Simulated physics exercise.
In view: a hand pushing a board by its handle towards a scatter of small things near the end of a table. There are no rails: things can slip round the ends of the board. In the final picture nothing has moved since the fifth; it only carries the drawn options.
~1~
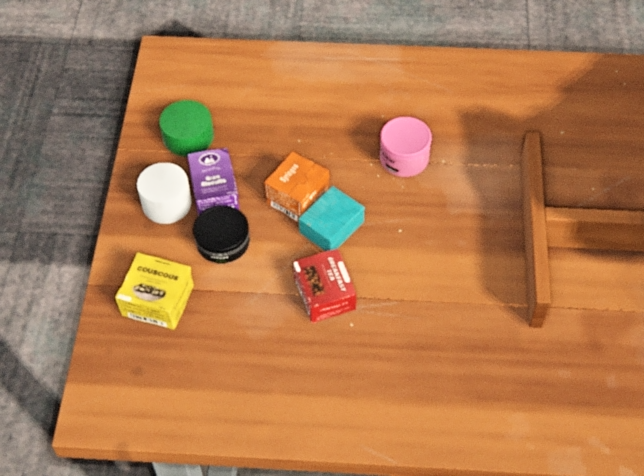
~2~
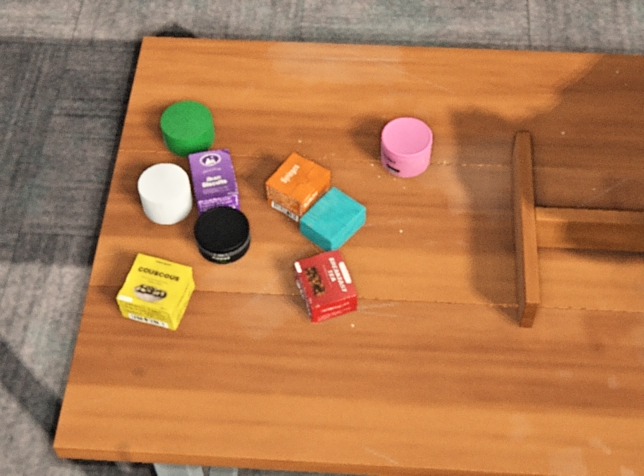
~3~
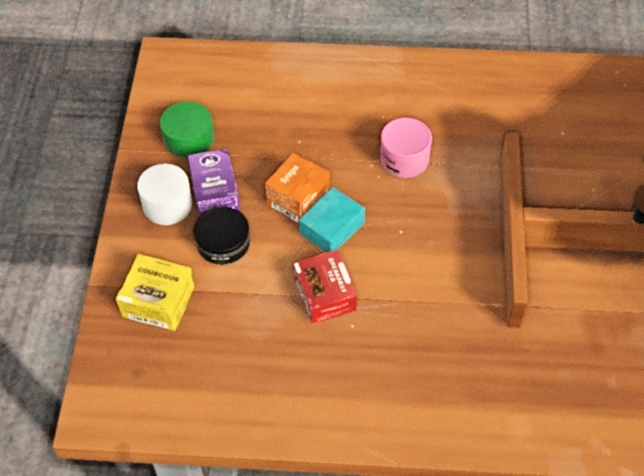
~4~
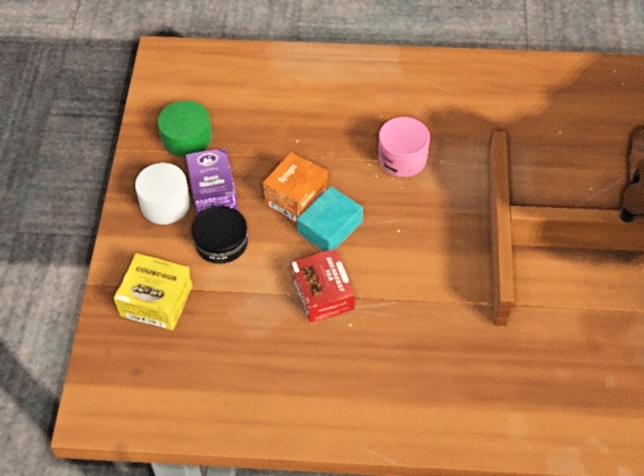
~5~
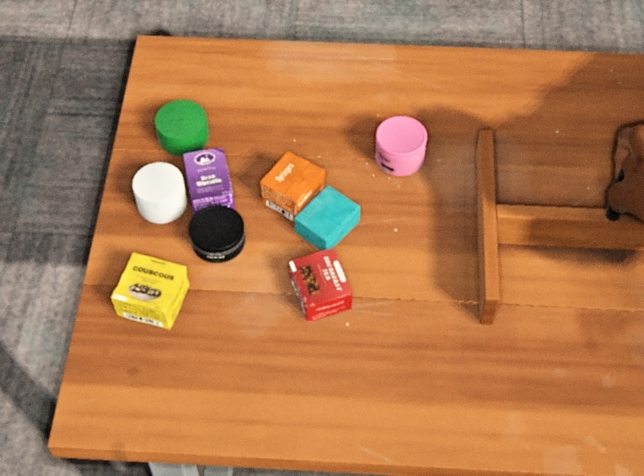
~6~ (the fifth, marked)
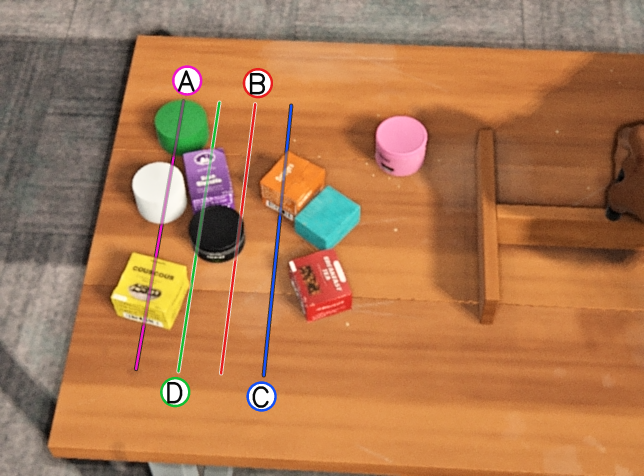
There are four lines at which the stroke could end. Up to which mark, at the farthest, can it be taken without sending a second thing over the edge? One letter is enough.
No farther than D.
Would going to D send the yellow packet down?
No.
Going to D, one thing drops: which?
The white tin.
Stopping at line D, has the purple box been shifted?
By then, yes.
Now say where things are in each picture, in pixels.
In the first picture, red packet (325, 286); green pot (187, 128); purple box (213, 182).
In the second picture, board (528, 213); yellow packet (157, 292).
In the third picture, board (517, 213); pink tub (405, 149).
In the fourth picture, board (503, 211); orange box (296, 188).
In the fifth picture, board (489, 210); red packet (321, 286); green pot (182, 128); purple box (209, 181).
On the copy, A at (162, 224); B at (240, 227); C at (279, 229); D at (201, 225).
On D. First, board (385, 205); pink tub (355, 144); white tin (160, 193).
Then, board (281, 201); white tin (138, 200); purple box (181, 184).
Finally, board (202, 197); white tin over the edge; yellow packet (108, 290); one fallen.
By contrast, A drops four; B is within the limit but short; C is within the limit but short.
